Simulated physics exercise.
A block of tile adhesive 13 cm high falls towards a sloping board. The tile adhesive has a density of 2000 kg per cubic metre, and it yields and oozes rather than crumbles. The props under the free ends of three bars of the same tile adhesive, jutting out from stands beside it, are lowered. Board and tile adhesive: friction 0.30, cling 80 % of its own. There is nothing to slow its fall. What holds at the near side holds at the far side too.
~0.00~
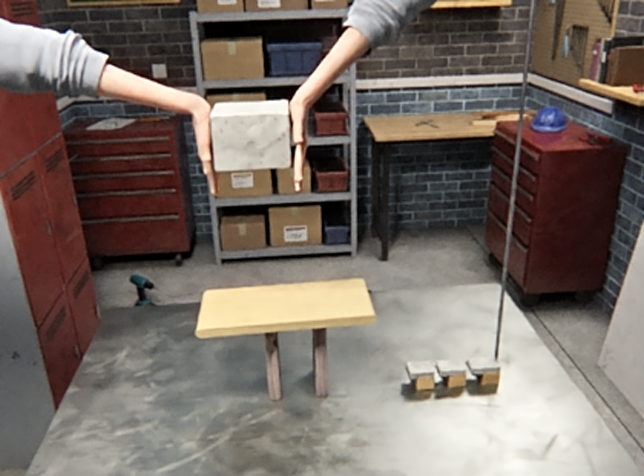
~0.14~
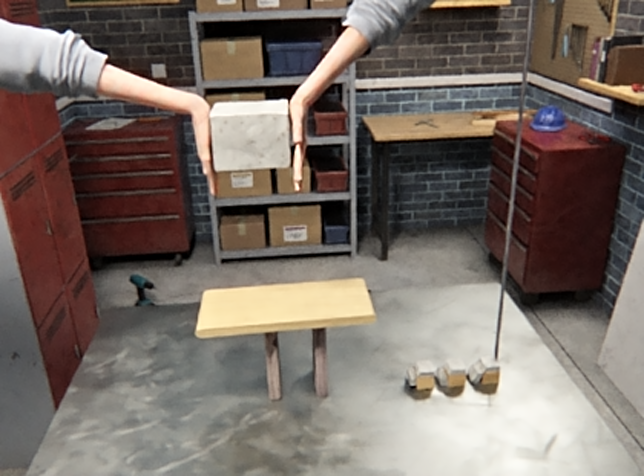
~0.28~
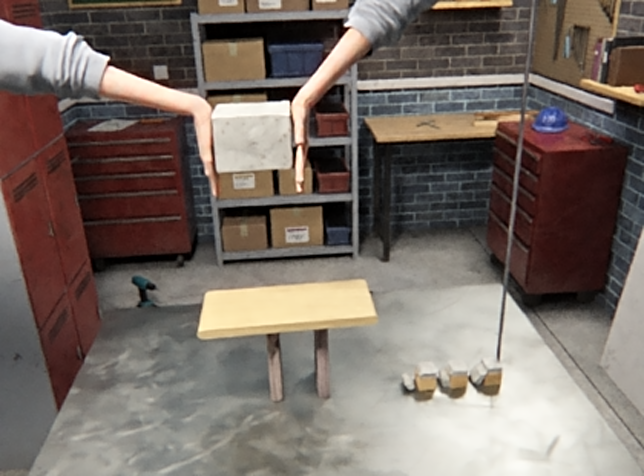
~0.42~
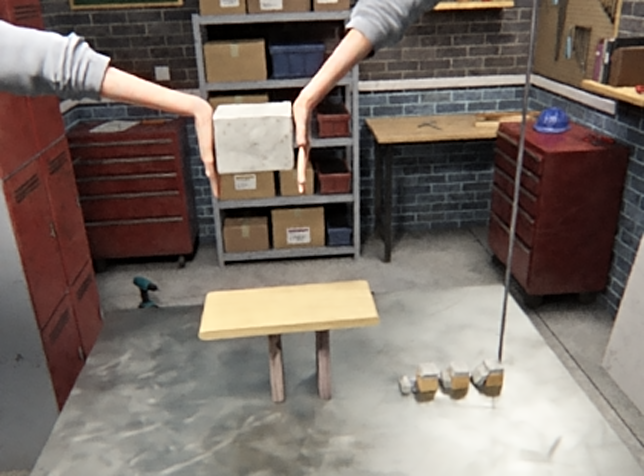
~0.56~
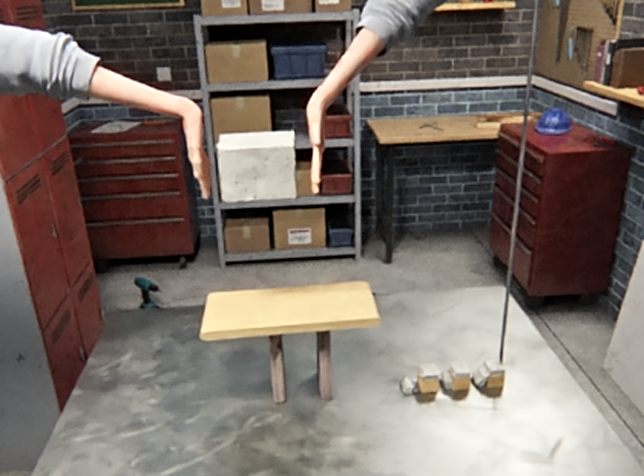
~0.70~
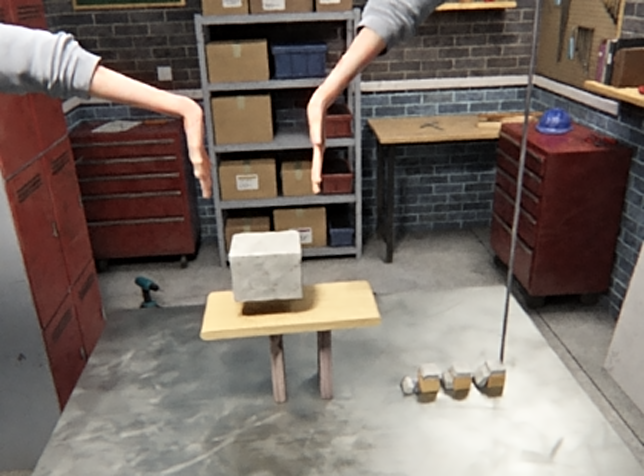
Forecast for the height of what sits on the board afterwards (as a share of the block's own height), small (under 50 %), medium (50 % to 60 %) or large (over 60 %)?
Forecast small.
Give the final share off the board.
Some 30 % sits off the board at the end.
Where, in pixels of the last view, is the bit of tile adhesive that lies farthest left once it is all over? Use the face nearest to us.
Pixel: Approx. (201, 329).
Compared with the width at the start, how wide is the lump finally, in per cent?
250 %.
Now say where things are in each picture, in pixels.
In the first picture, top of the tile adhesive at (223, 115); bar tips down by 0, 0, 0 (left to right).
In the second picture, top of the tile adhesive at (223, 115); bar tips down by 2.8 cm, 3.6 cm, 3.5 cm (left to right).
In the third picture, top of the tile adhesive at (224, 116); bar tips down by 3.6 cm, 3.6 cm, 3.6 cm (left to right).
In the fourth picture, top of the tile adhesive at (226, 117); bar tips down by 3.5 cm, 3.6 cm, 3.6 cm (left to right).
In the fifth picture, top of the tile adhesive at (230, 147); bar tips down by 3.6 cm, 3.6 cm, 3.6 cm (left to right).
In the sixth picture, top of the tile adhesive at (241, 256); bar tips down by 3.6 cm, 3.6 cm, 3.6 cm (left to right).
After 0.82 s, it stands 48 % of its first height and none has gone off the board.
After 0.95 s, it stands 44 % of its first height and 9 % has gone off the board.
After 1.09 s, it stands 44 % of its first height and 27 % has gone off the board.
After 1.22 s, it stands 44 % of its first height and 28 % has gone off the board.
After 1.32 s, at the end, it stands 44 % of its first height and 28 % has gone off the board.
